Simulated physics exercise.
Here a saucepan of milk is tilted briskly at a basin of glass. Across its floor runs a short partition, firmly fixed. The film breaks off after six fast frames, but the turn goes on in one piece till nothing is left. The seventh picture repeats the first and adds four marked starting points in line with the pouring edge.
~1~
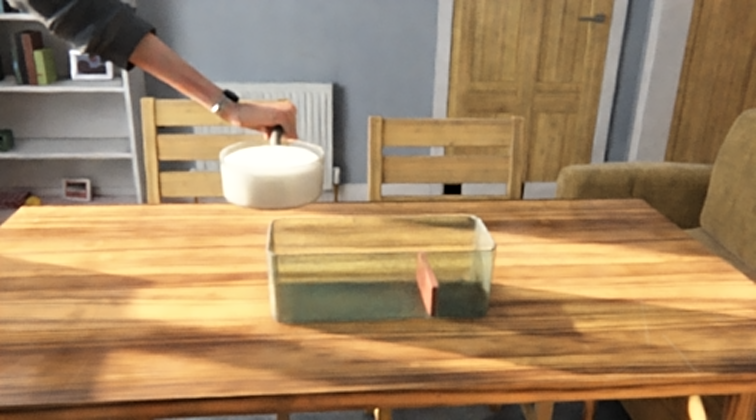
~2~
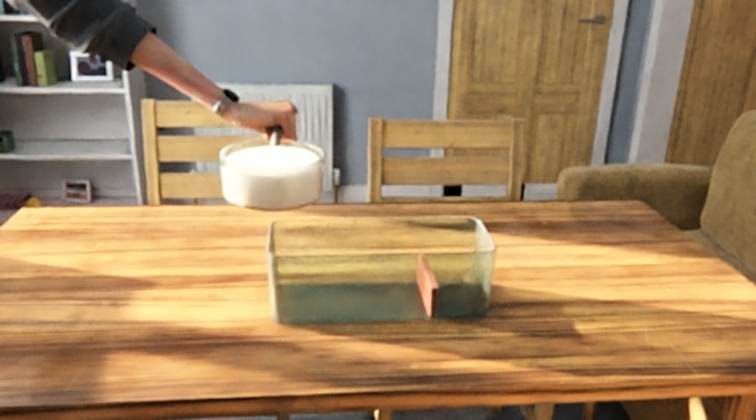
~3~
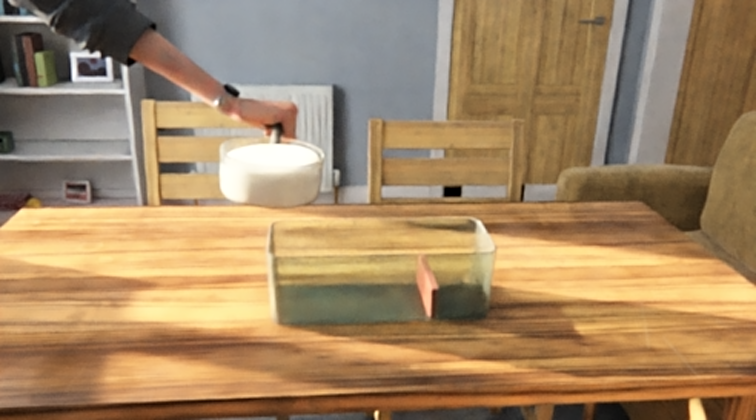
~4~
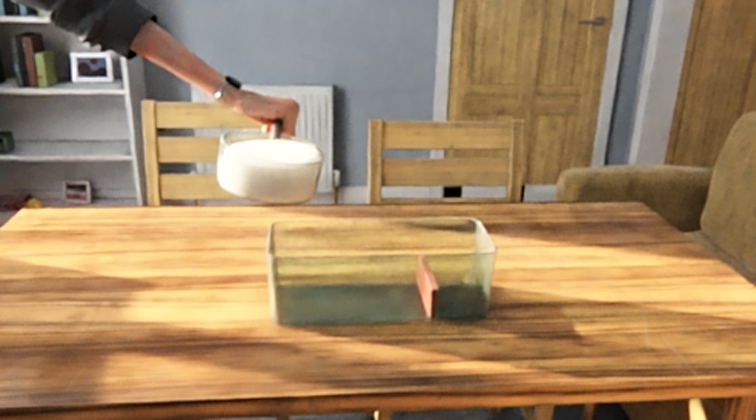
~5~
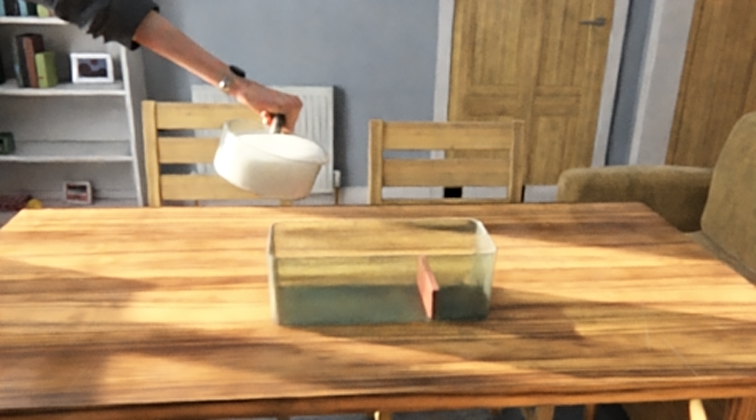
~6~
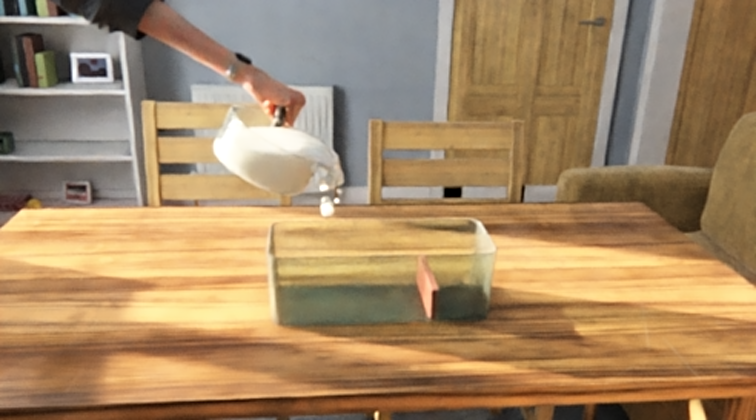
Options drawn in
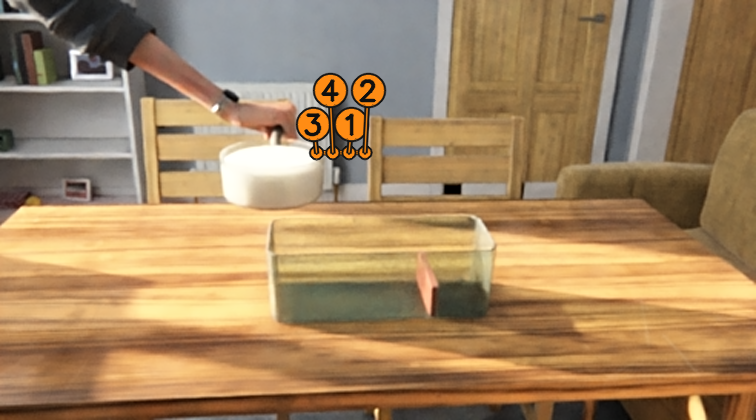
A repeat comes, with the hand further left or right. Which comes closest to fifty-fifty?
Dot 2 does it best.
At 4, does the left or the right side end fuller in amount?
The left side.
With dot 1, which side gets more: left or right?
The left side.
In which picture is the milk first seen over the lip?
Picture 5.
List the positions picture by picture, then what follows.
In the first frame, upright, lip at (322, 152); basin from (272, 320) to (488, 313); top of the wall at (428, 267); nothing has left yet.
In the second frame, upright, lip at (322, 154); nothing has left yet.
In the third frame, tipped about 5°, lip at (322, 155); nothing has left yet.
In the fourth frame, tipped about 11°, lip at (322, 155); nothing has left yet.
In the fifth frame, tipped about 20°, lip at (323, 155); milk is over the lip, down to (326, 160).
In the sixth frame, tipped about 29°, lip at (323, 155); milk is over the lip, down to (333, 212).
On the marked copy, 1 at (349, 152); 2 at (365, 152); 3 at (316, 152); 4 at (332, 152).
With 1, about 80 % ends left of the wall and 19 % right of it.
With 2, about 46 % ends left of the wall and 53 % right of it.
With 3, about 93 % ends left of the wall and 6 % right of it.
With 4, about 96 % ends left of the wall and 3 % right of it.
